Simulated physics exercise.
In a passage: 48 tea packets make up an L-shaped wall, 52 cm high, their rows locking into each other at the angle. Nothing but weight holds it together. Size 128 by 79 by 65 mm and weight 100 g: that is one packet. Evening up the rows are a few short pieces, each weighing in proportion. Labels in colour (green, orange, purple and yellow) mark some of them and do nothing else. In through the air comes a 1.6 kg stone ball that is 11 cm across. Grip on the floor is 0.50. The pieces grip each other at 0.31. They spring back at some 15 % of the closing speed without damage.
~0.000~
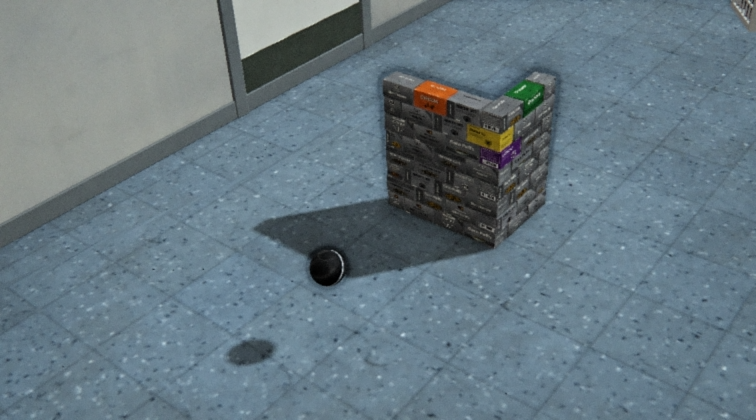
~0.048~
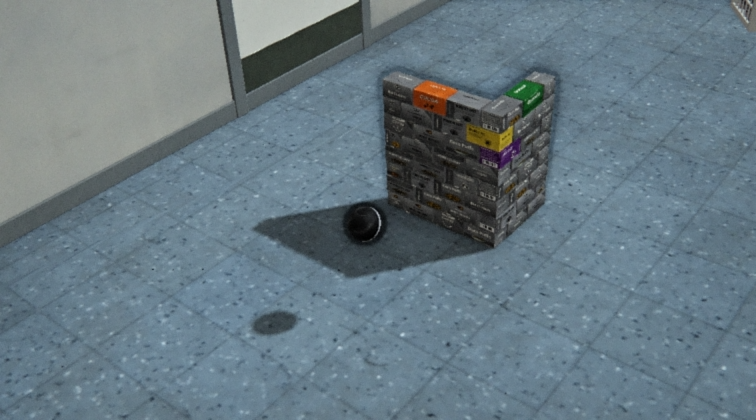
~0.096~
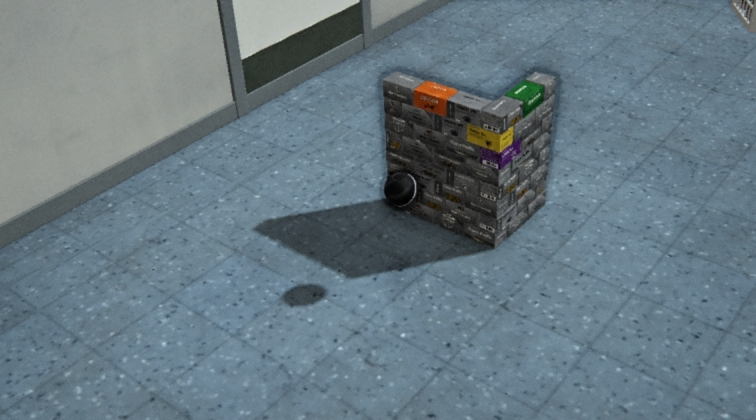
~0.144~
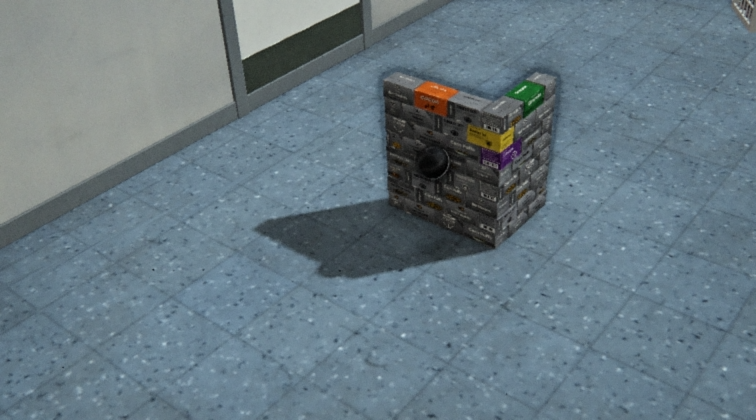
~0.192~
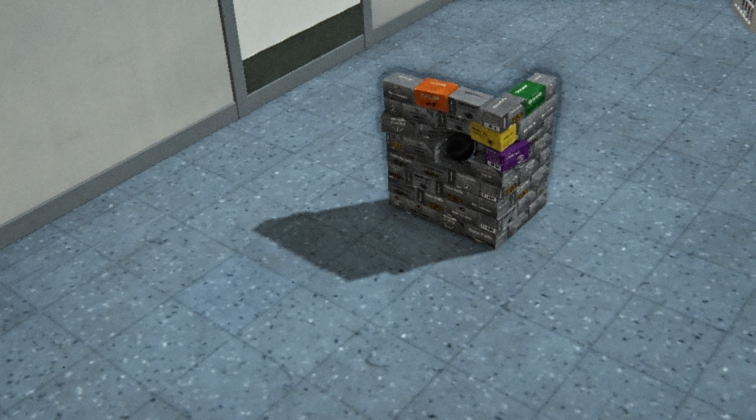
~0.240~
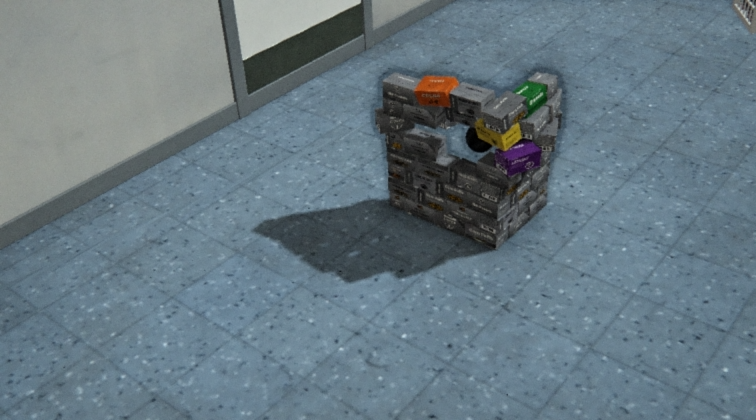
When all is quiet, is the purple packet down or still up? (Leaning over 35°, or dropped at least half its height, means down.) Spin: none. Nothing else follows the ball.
Once all is quiet, the packet is brought down.
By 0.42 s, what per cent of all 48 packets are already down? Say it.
By then 30 %.
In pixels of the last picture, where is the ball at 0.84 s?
Around (609, 66).
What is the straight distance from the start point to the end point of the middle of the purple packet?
Some 41 cm.
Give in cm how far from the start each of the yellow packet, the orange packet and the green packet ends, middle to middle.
Yellow 58 cm, orange 50 cm, green 48 cm.
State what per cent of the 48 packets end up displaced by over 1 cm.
I count 50 % as shifted.
After 0.42 s, ball still moving; 15 of the 48 packets down; purple packet leaning 34°, 28 mm lower; orange packet leaning 28°, 6 cm lower.
After 0.84 s, ball still moving; 19 of the 48 packets down; purple packet on its side; orange packet on its side.
At rest (2.0 s), ball rolling away; 19 of the 48 packets down; purple packet on its side; yellow packet on its side; orange packet on its side. As the last picture would show them, middles, purple packet near (557, 263), yellow packet near (614, 246).
